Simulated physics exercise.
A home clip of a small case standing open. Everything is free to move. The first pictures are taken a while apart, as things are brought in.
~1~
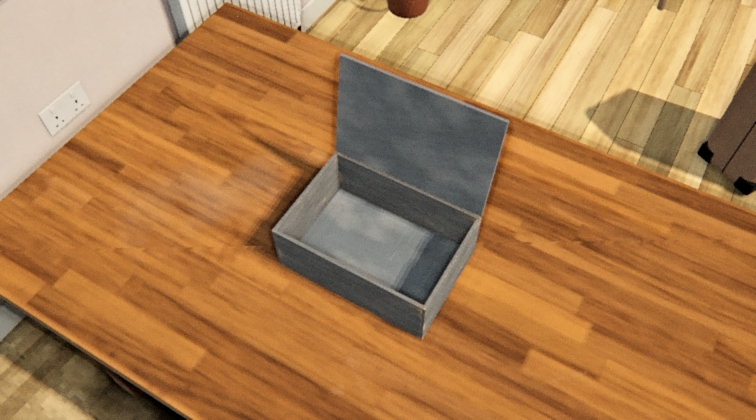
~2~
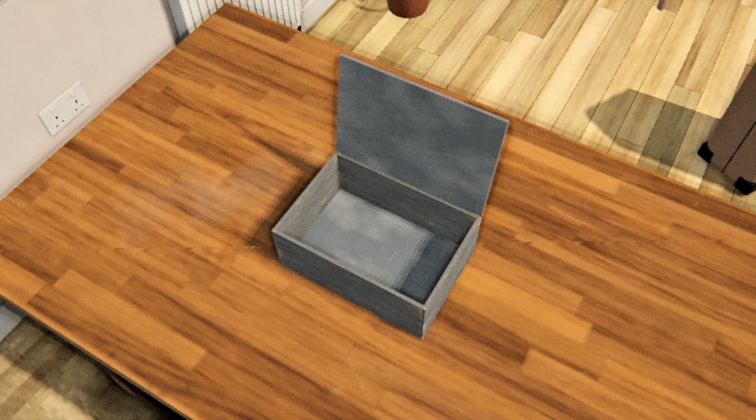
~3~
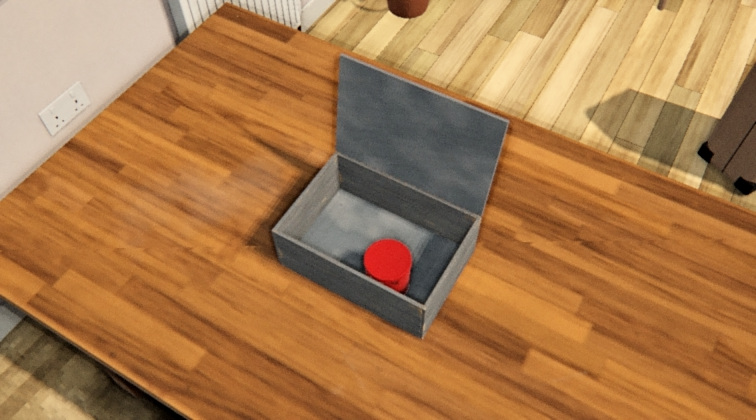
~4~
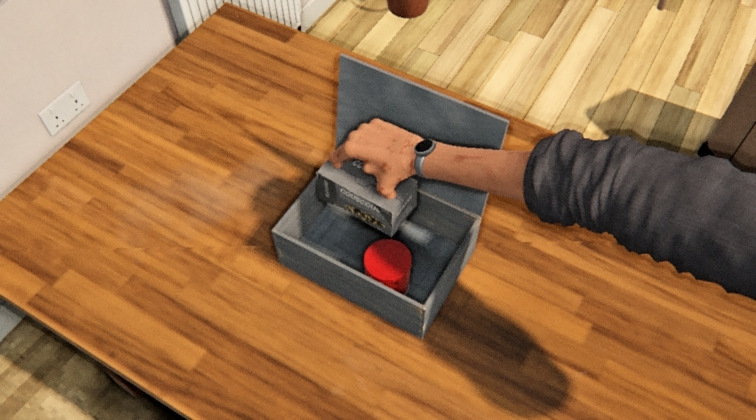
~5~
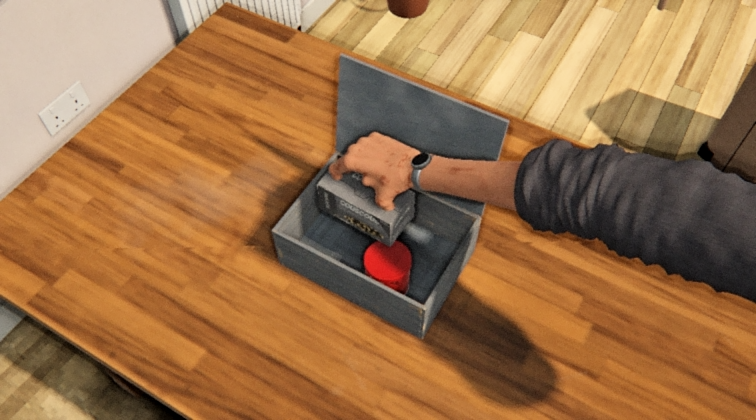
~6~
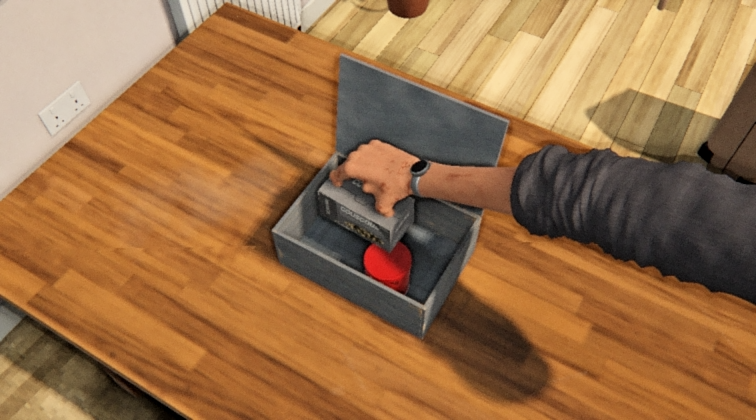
A red tin appeared in the open grey case on the wooden table, and then a hand reached in from the right with a grey carton and lowered it slightly inside, behind the tin.
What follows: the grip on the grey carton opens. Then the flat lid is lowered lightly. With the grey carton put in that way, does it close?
Outcome: The lid shuts flat.
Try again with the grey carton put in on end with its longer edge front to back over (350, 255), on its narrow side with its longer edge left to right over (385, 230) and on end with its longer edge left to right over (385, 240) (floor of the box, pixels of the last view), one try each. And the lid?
First, it will not close; second, it closes; third, it stays ajar.
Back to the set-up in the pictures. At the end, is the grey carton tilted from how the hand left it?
It tips.
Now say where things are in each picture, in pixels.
In the first picture, the last thing is not in view yet.
In the second picture, the last thing is not in view yet.
In the third picture, the last thing is not in view yet; red tin (388, 272).
The fourth picture shows still above its spot; grey carton (367, 190); red tin (388, 272).
The fifth picture shows still above its spot; grey carton (366, 201); red tin (388, 272).
The sixth picture shows in place under the hand; grey carton (366, 207); red tin (388, 272).
Then, 0.40 s after the last picture, grey carton tipped 63° from how it was near (385, 221).
Then, 1.40 s after the last picture, lid 72° above the rim; grey carton on its side near (394, 223).
Then, 1.80 s after the last picture, lid 46° above the rim; grey carton on its side near (394, 223).
Then, 2.20 s after the last picture, lid 14° above the rim; grey carton on its side near (394, 223).
At rest, lid shut; tipped over in the box, grey carton; red tin in place. Seen from the same camera at the end, grey carton near (394, 223).
